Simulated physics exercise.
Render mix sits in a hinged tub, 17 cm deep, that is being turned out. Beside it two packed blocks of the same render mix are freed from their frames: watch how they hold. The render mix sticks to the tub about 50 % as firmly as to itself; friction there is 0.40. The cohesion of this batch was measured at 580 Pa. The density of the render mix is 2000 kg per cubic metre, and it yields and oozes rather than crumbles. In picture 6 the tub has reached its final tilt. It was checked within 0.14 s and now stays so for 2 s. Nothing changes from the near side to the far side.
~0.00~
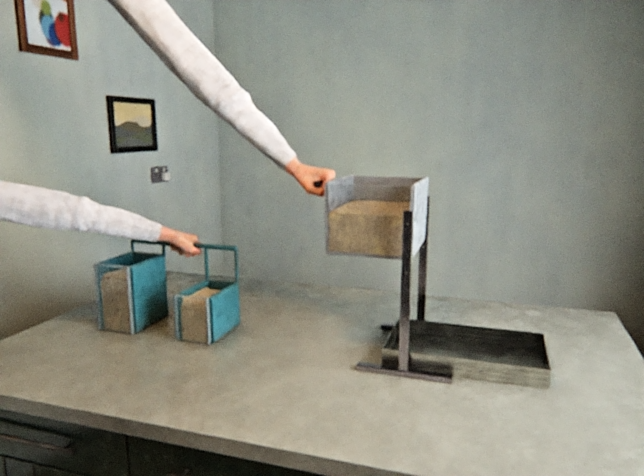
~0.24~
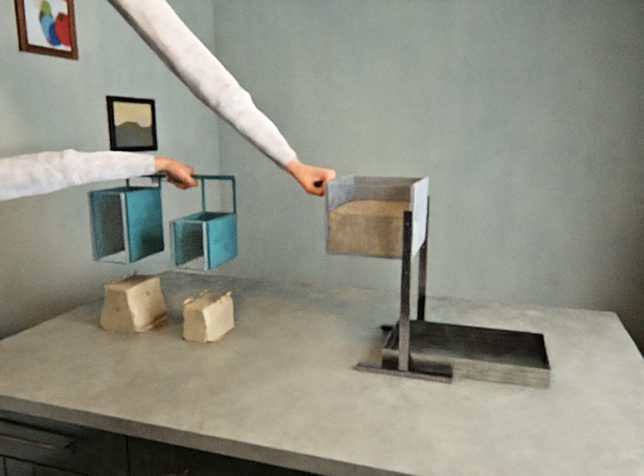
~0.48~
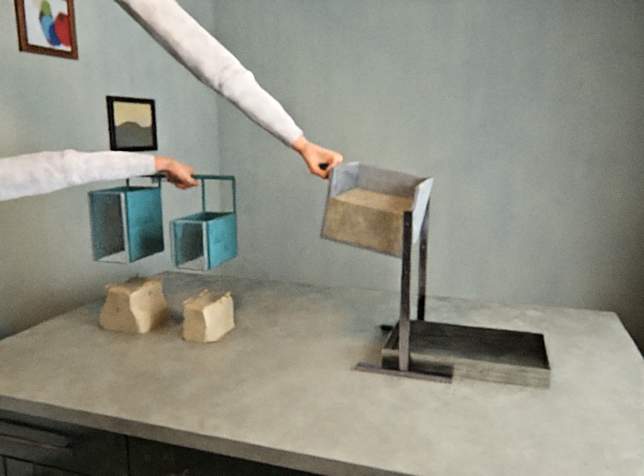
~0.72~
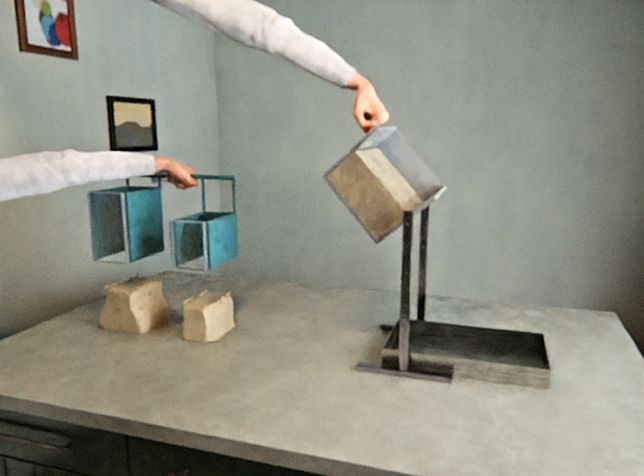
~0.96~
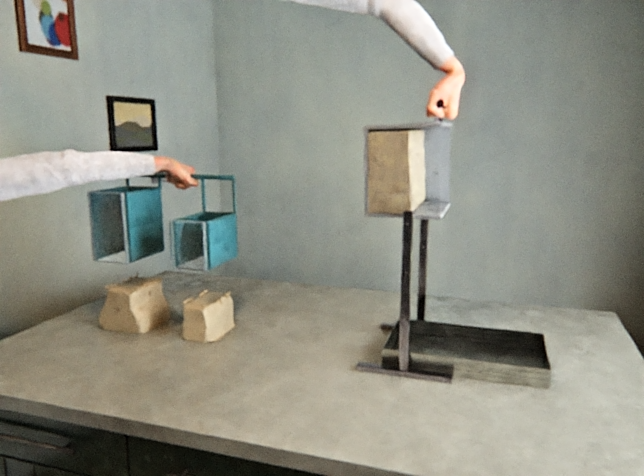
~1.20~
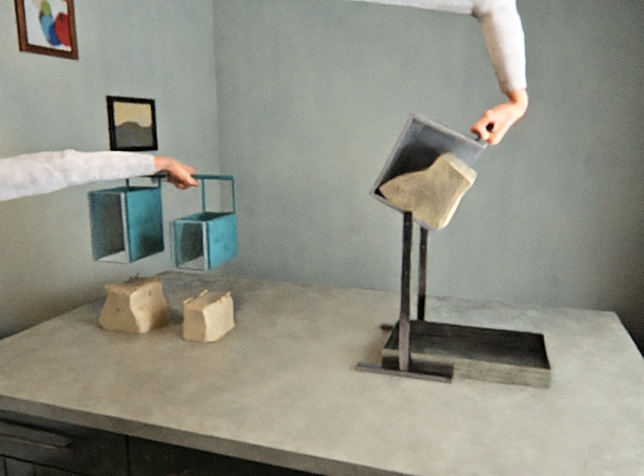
Hands lifting teal boxes off two beige blocks, the left one slumping slightly, then turning a hinged grey tub clockwise past upright, its contents shifting.
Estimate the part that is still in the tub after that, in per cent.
About 0 %.
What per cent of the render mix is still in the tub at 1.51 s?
Near 0 %.
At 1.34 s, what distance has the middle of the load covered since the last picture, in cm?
About 13 cm.
After 1.34 s, the tub is at 117 degrees and holds 31 %.
After 1.51 s, the tub is at 117 degrees and holds 0 %.
After 1.68 s, the tub is at 117 degrees and holds 0 %.
After 1.85 s, the tub is at 117 degrees and holds 0 %.
After 3.20 s, the tub is at 117 degrees and holds 0 %.
